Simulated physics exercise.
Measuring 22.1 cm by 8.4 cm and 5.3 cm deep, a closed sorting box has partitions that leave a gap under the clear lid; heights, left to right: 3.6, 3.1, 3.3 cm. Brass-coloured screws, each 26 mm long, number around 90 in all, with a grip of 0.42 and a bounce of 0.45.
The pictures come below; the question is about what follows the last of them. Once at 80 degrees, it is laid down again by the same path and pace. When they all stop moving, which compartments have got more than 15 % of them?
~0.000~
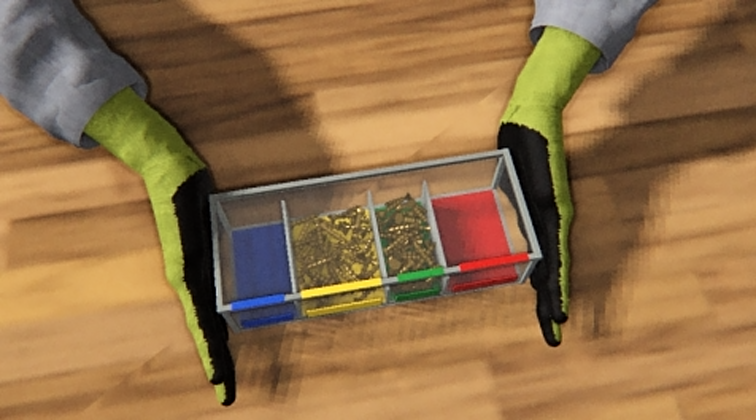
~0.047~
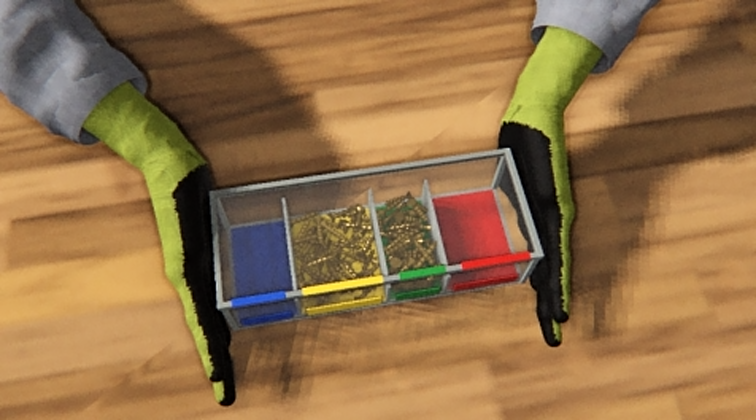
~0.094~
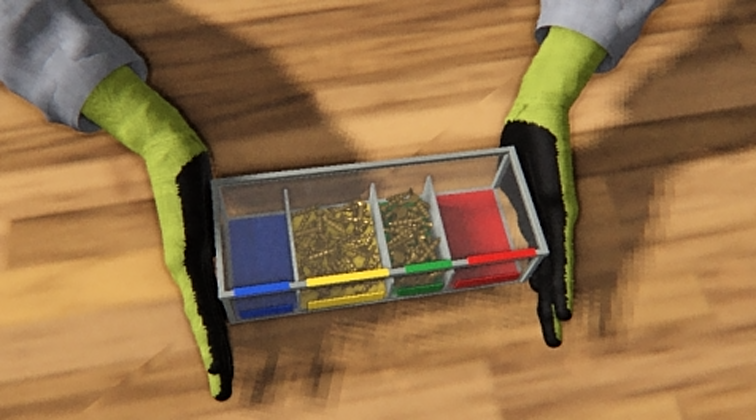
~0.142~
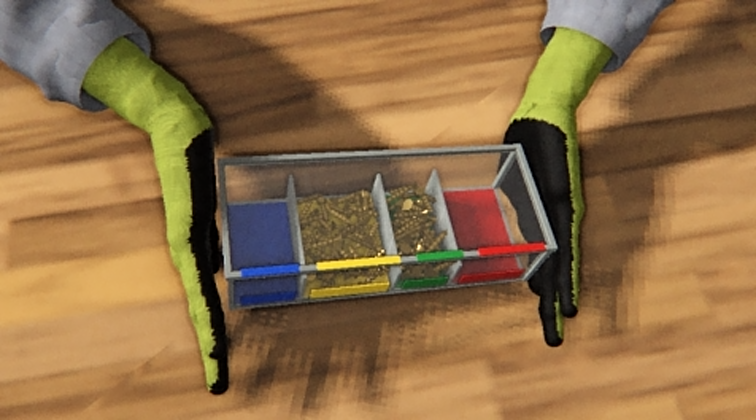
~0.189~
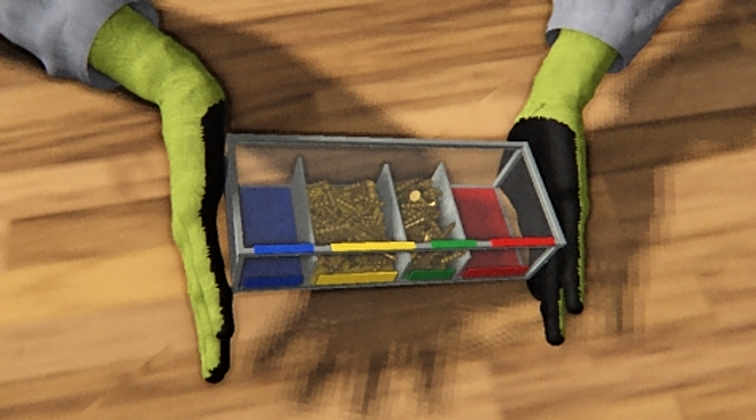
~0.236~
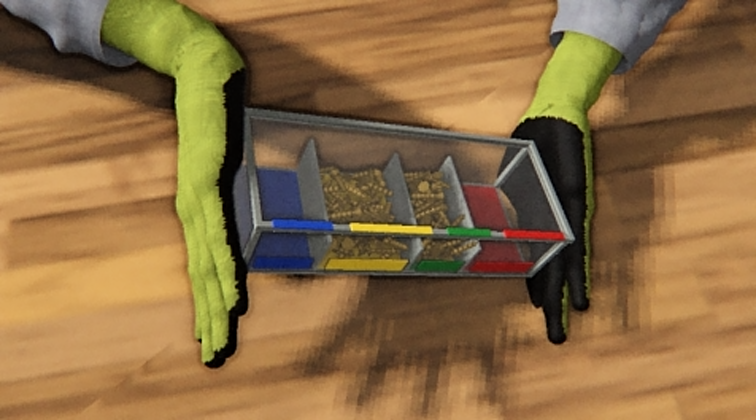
Once they stop: Red compartment has, blue compartment has not, green compartment has, yellow compartment has.
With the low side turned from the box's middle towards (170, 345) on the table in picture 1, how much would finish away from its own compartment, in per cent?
My guess is roughly 25 percent.
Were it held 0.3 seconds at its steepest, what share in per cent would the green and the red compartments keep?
In that case green keeps 45% and red keeps 20%.
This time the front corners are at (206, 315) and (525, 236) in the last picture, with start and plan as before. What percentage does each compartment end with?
Final per cent - red: 0; blue: 10; green: 40; yellow: 50.
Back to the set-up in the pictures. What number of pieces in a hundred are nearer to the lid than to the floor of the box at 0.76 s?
Estimate: Near 20 per cent.
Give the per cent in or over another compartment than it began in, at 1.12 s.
About 25 %.
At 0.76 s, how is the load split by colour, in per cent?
Red 0 %, blue 0 %, green 55 %, yellow 45 %.
After 0.76 s, tilt 78 degrees; green 55 %, yellow 45 %.
Then, at 1.12 s, tilt 31 degrees; red 25 %, green 40 %, yellow 35 %.
Then, at 1.56 s, tilt 0 degrees; red 25 %, green 40 %, yellow 35 %.
By 1.9 s all is still; red 25 %, blue 0 %, green 40 %, yellow 35 %.
